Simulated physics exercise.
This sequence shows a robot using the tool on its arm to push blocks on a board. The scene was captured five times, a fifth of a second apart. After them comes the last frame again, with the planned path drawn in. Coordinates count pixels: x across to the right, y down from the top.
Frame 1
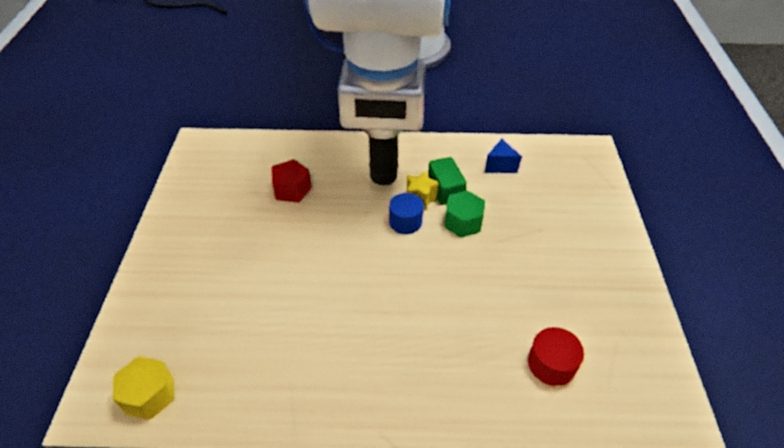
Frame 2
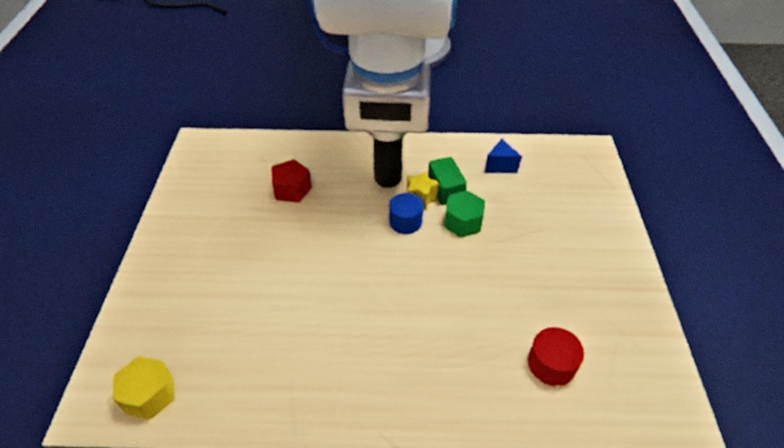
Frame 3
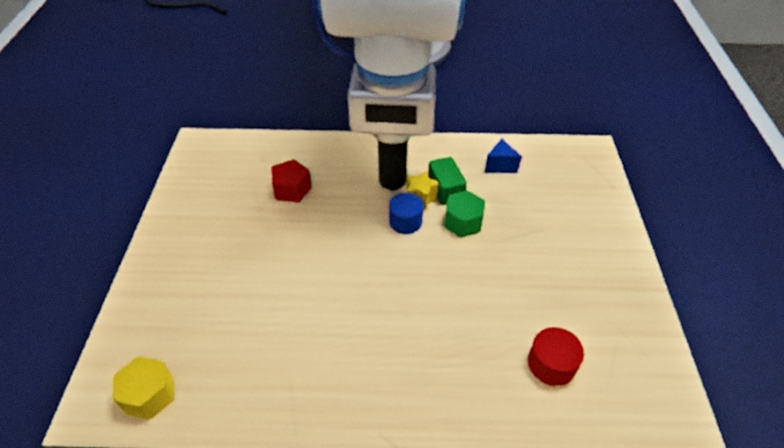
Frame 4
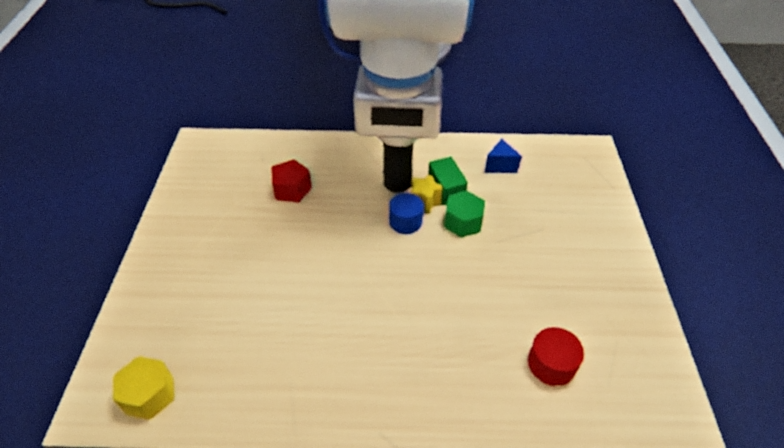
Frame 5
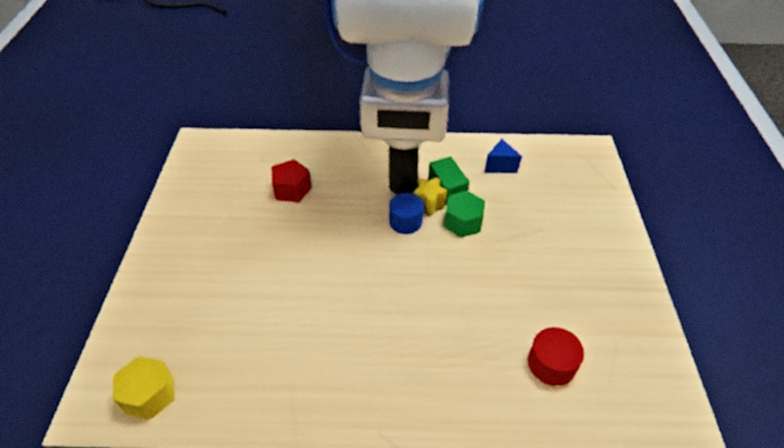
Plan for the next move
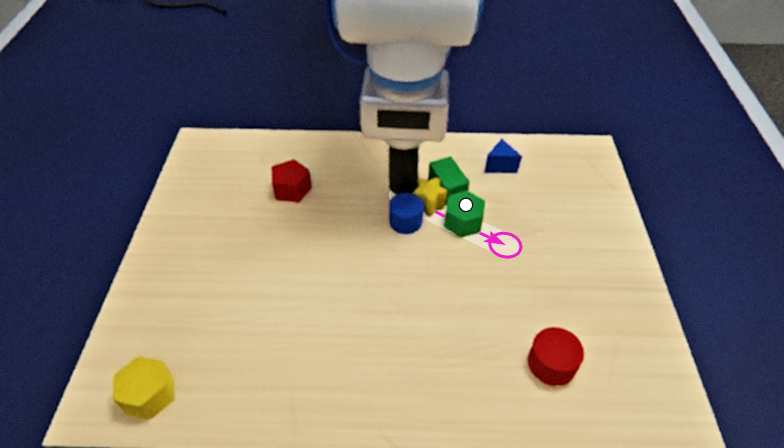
A robot arm moved its black tool slightly right and toward the viewer over a wooden board of colored blocks, nudging the yellow star a little to the right between the blue and green pieces.
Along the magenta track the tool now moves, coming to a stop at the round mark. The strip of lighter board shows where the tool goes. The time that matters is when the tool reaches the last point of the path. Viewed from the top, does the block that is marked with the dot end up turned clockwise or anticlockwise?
Its spin: Clockwise.
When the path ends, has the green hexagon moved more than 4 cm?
I expect so.
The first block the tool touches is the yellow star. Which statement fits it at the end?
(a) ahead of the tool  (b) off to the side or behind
My answer is option a.
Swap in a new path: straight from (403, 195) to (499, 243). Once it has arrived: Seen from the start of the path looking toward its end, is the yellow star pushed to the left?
Yes, it checks out.
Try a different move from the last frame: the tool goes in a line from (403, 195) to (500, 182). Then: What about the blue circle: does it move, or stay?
Undisturbed, or as good as.
The line goes straight from (403, 195) to (505, 245); the dot is on the green hexagon.
The first path, step by step. One third of the way, tool (436, 203); blue circle (407, 207); yellow star (464, 197); green rectangular block (458, 170), turned 35° anticlockwise; green hexagon (488, 216), turned 30° clockwise.
Two thirds of the way, tool (470, 220); blue circle (407, 207); yellow star (500, 213); green rectangular block (458, 170), turned 35° anticlockwise; green hexagon (527, 231), turned 25° clockwise.
At the end, tool (507, 237); blue circle (407, 207); yellow star (538, 228), turned 15° anticlockwise; green rectangular block (458, 170), turned 35° anticlockwise; green hexagon (569, 246), turned 20° clockwise.
